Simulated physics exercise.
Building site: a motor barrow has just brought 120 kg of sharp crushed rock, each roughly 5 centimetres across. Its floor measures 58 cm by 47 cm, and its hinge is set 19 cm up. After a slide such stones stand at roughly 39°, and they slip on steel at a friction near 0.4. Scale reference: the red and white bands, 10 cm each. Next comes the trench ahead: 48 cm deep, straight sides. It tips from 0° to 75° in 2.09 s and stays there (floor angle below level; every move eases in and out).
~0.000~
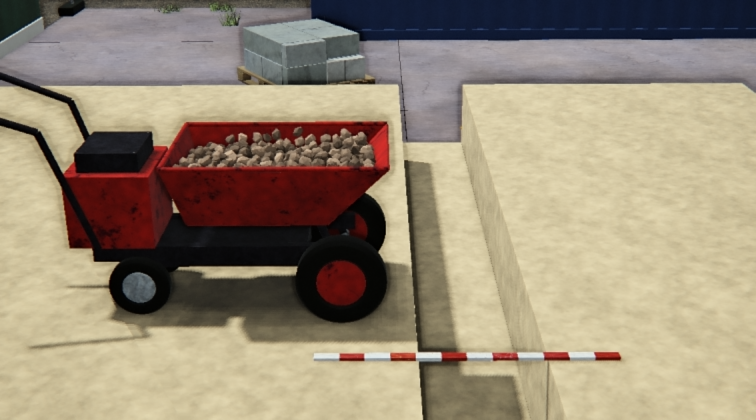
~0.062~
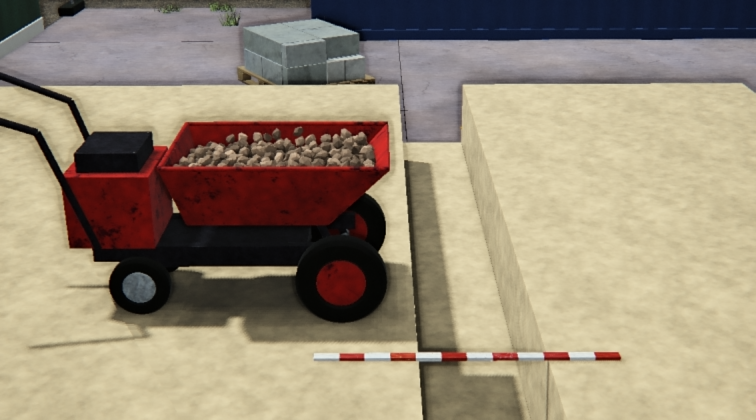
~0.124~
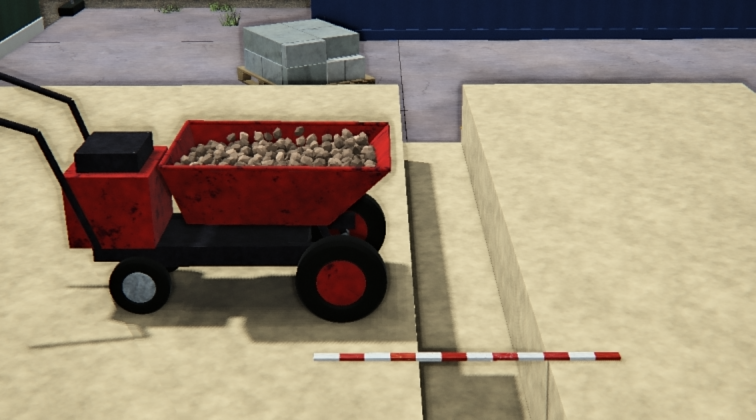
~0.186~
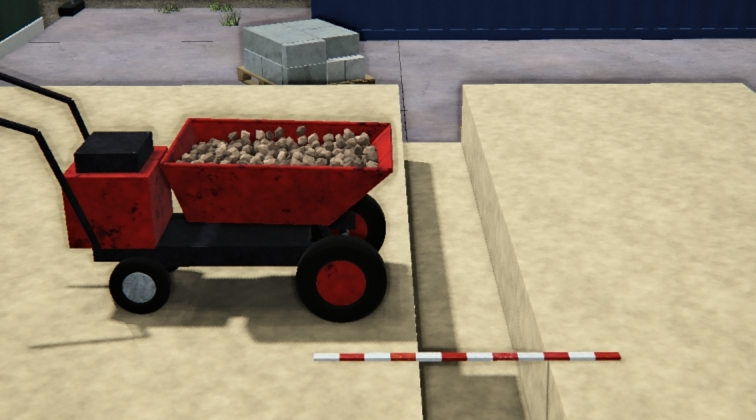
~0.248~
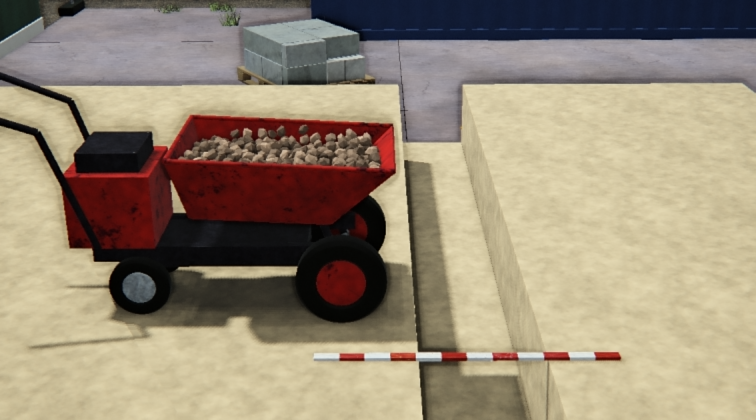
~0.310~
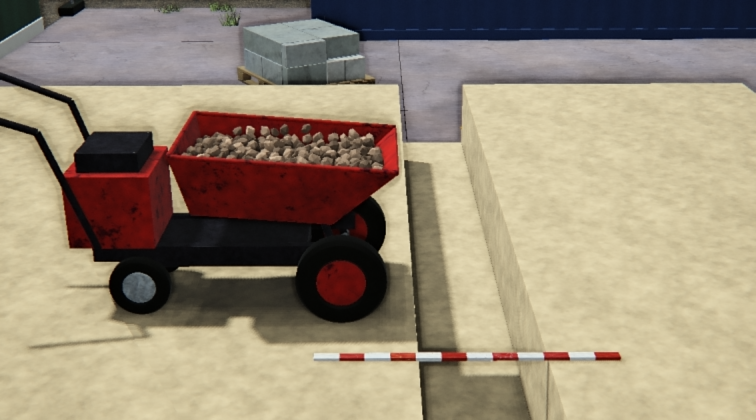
The red skip of a motor barrow, heaped with brown crushed rock, sits level at first beside a straight-sided trench with a red and white banded pole across it. Then its rear end rises slightly, tilting the skip gently toward the right, while the stones shift a little and the wheels stay still.
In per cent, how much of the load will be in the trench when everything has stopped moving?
Around 97 per cent of it.
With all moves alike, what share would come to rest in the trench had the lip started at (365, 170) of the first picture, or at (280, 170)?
The first start gives about 100 per cent, the second about 60.
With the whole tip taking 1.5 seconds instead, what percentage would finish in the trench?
Probably about 95 in a hundred.
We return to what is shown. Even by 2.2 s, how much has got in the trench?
Approx. 70 % of the load.
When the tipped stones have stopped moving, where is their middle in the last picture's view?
Around (489, 369).
After 1.6 s the floor is at 63°; 99 % in the skip, 1 % in the trench; the foremost stones are at (481, 250).
After 2.2 s the floor is at 75°; 29 % in the skip, 69 % in the trench, 2 % past the trench; the foremost stones are at (568, 293).
After 2.5 s the floor is at 75°; 6 % in the skip, 91 % in the trench, 3 % past the trench; the foremost stones are at (595, 297).
After 4.5 s the floor is at 75°; 0 % in the skip, 97 % in the trench, 3 % past the trench; the foremost stones are at (595, 297).
